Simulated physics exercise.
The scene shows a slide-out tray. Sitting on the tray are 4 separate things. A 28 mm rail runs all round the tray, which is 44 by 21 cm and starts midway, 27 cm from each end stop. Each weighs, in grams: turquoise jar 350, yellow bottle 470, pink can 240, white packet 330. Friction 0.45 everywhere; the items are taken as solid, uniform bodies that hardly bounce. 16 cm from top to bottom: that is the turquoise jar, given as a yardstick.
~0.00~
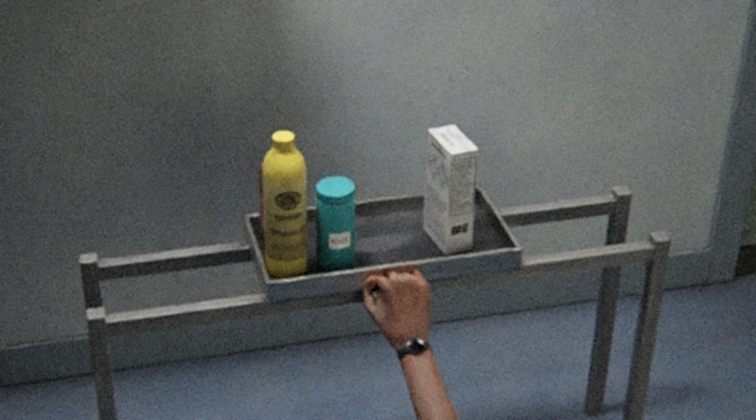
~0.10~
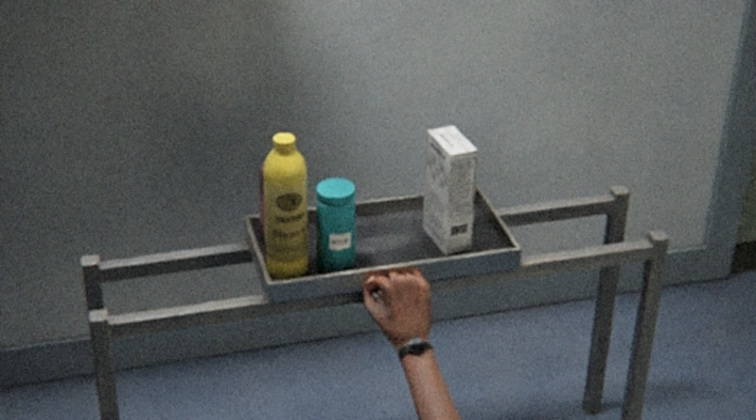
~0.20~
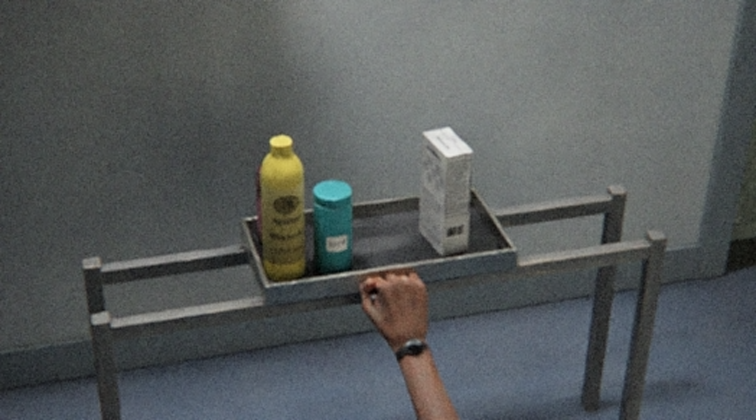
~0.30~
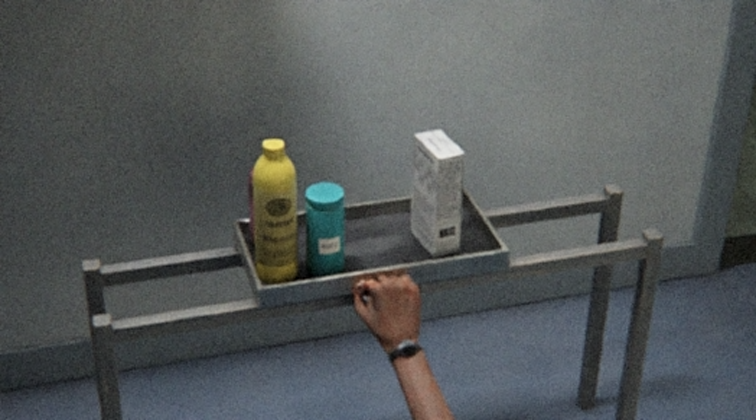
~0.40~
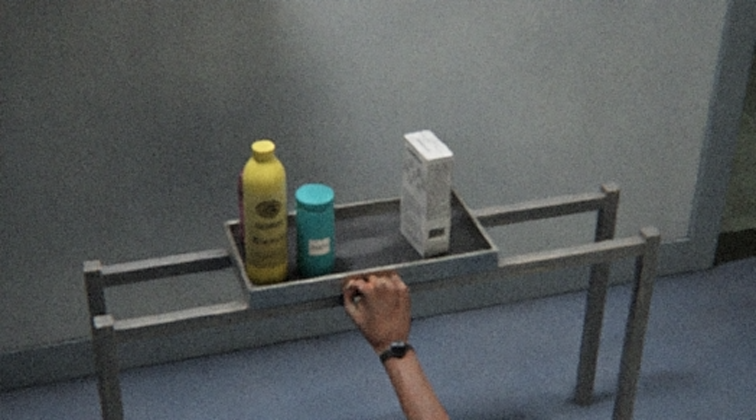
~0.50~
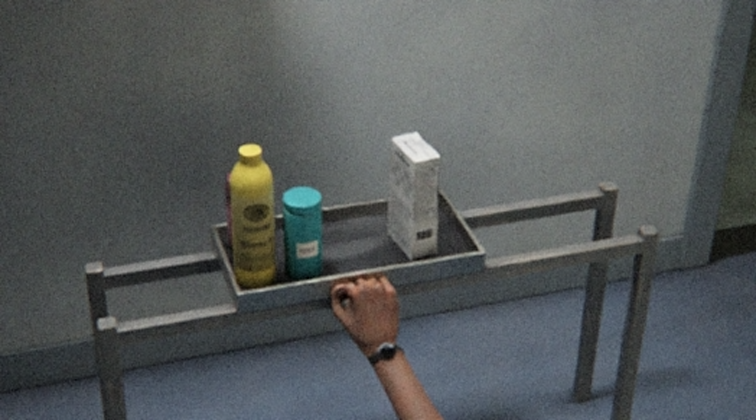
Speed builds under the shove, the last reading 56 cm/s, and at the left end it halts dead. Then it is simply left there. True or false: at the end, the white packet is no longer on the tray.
False.
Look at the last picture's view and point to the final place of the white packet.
Rest point: Near (255, 262).
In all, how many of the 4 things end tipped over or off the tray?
The answer: 1.
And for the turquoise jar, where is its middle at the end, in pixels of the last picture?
End point: Approx. (175, 256).
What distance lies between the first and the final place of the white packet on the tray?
Roughly 12 centimetres.
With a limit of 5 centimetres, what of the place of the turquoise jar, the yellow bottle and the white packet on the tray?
Here is how it goes: The turquoise jar remains near its start; next, the yellow bottle remains near its start; last, the white packet moves off.
Around 1.10 s, tray 27 cm left; white packet at 14° to upright near (284, 216); yellow bottle at 8° to upright; pink can at 8° to upright.
Around 1.30 s, tray 27 cm left; white packet at 53° to upright near (248, 235); pink can at 4° to upright; turquoise jar shifted 2 cm.
Finally (2.1 s), on their side or leaning hard on the tray, white packet; the other 3 still in place (within 5 cm). In the last view, white packet near (255, 262).
